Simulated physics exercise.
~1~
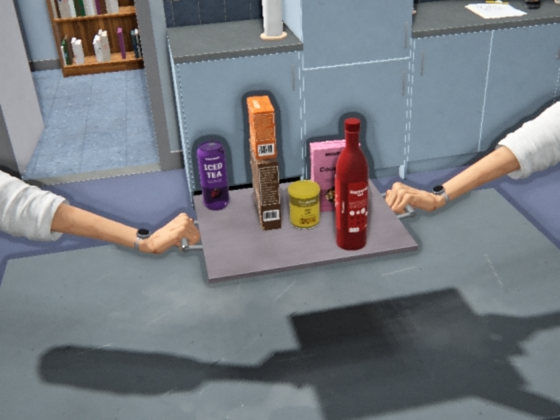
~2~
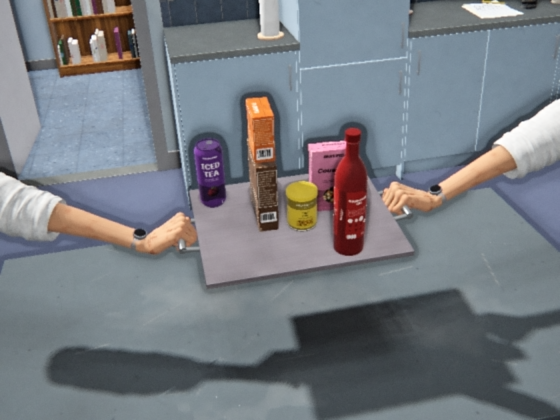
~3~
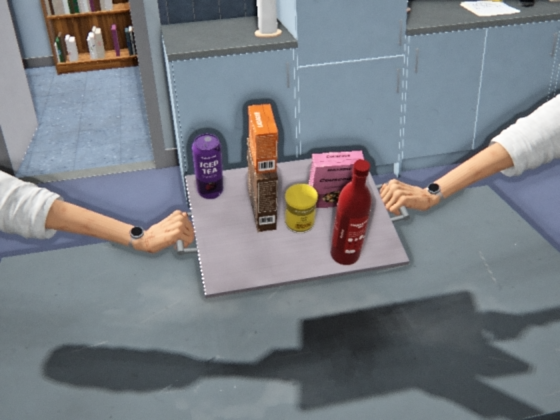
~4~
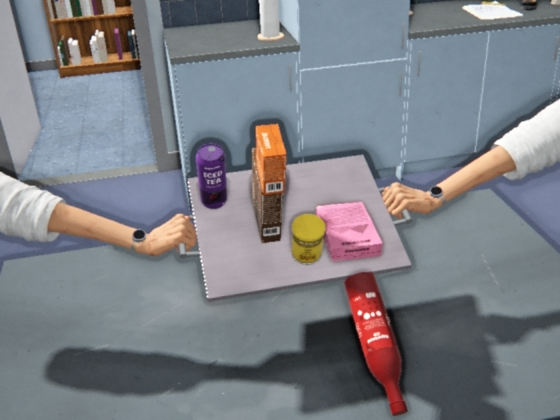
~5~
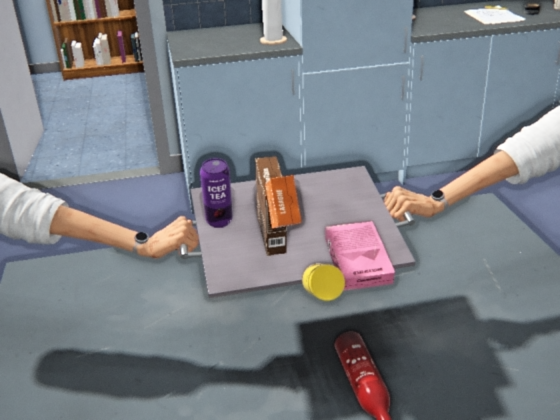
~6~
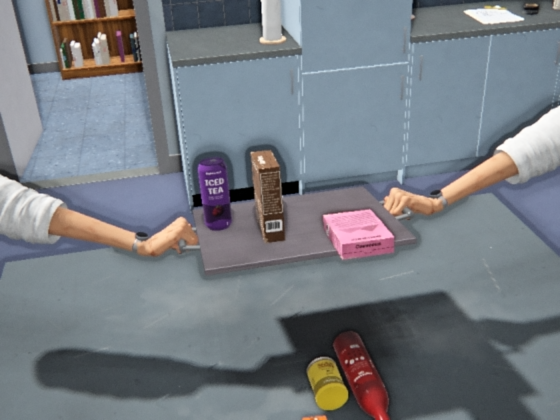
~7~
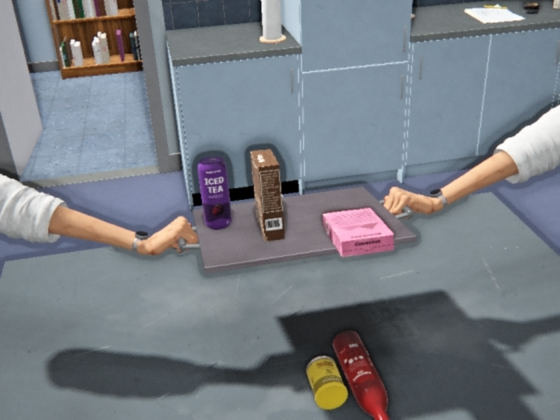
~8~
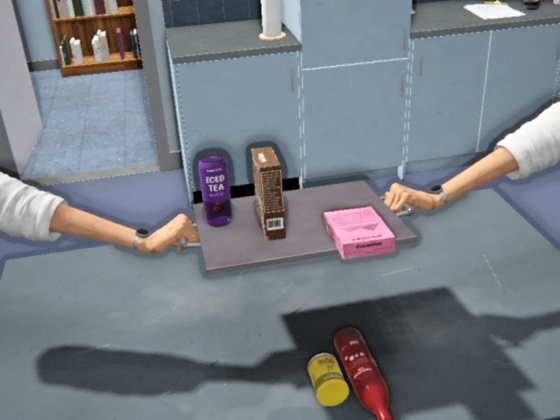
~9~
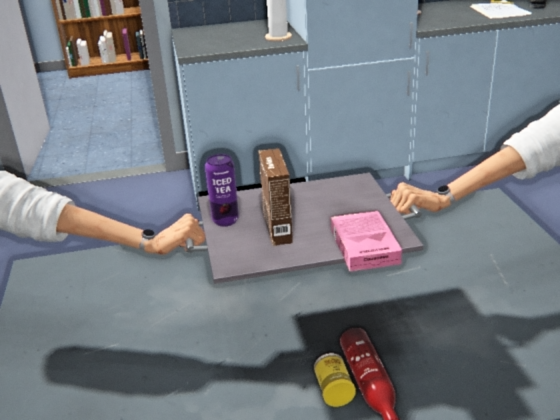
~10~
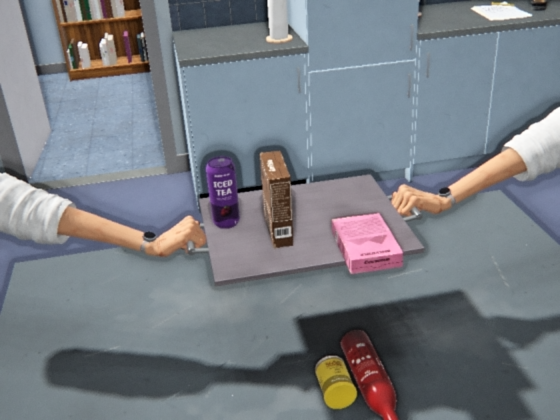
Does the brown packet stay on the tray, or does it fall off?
The brown packet stays on the tray, still standing upright near the purple can at the end.
